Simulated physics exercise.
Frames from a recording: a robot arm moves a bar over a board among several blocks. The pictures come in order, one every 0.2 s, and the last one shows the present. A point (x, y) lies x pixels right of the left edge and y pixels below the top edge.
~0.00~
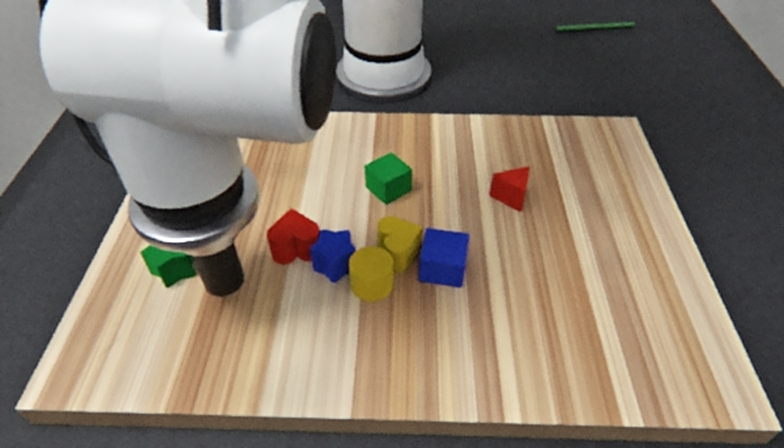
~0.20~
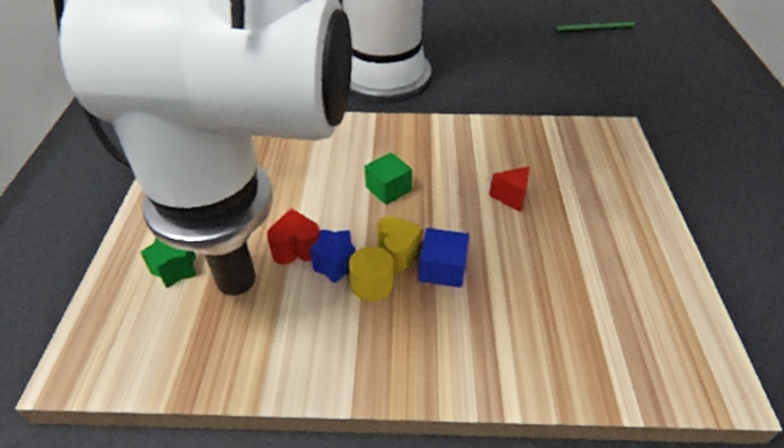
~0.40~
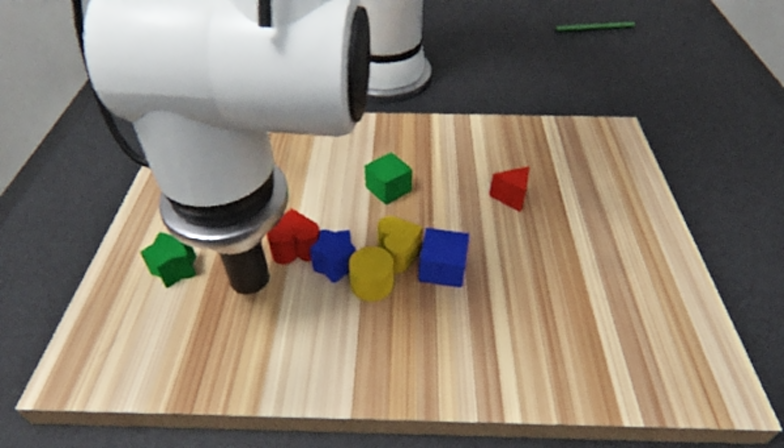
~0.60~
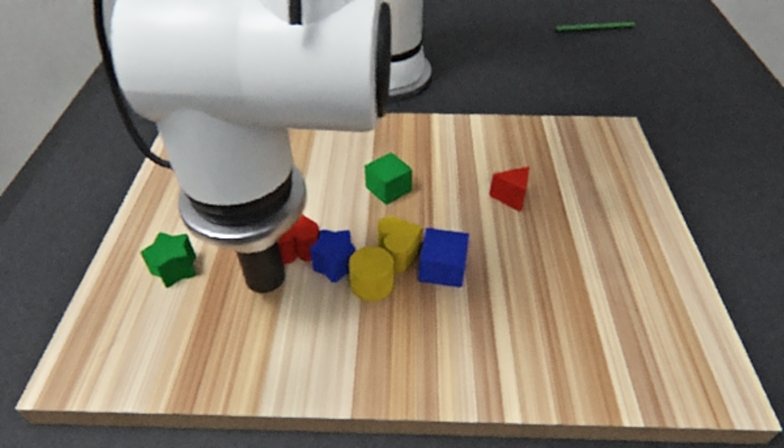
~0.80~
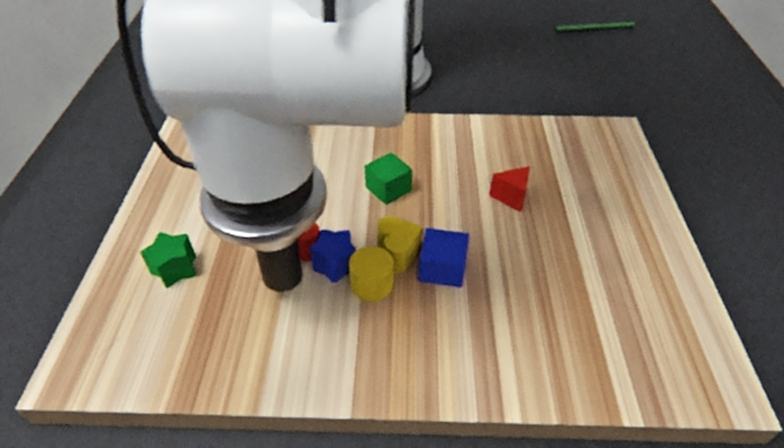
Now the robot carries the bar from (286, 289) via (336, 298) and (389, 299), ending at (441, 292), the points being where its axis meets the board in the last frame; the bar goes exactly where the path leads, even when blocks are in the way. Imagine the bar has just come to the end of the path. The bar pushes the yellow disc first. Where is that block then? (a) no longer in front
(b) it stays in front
b.
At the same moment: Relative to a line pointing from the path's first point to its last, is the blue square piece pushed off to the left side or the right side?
Off to the left side.
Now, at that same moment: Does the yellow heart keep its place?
My answer is no.
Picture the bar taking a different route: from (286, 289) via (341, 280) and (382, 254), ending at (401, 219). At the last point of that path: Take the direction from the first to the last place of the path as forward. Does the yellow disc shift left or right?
Shifts right.
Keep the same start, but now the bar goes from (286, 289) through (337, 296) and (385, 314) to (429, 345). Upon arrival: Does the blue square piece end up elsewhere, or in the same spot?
It gets pushed out of place.
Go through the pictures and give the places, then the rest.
In the first frame, tip of the bar (225, 281), middles of tops, blue star (334, 243), yellow disc (371, 262), yellow heart (398, 232), blue square piece (445, 246).
In the second frame, bar (236, 280), nothing pushed.
In the third frame, bar (250, 279), nothing pushed.
In the fourth frame, bar (266, 278), nothing pushed.
In the fifth frame, bar (283, 277), blue star (334, 243), yellow disc (371, 262), yellow heart (398, 232), blue square piece (445, 246).
The first path, step by step. One third of the way, bar (336, 286); nothing pushed yet.
Two thirds of the way, bar (391, 287); yellow disc (425, 258); yellow heart (409, 224), turned 45° anticlockwise; blue square piece (464, 239), turned 20° anticlockwise.
At the end, bar (443, 279); blue star unmoved; yellow disc (477, 252); yellow heart (409, 224), turned 45° anticlockwise; blue square piece (498, 225), turned 75° anticlockwise.
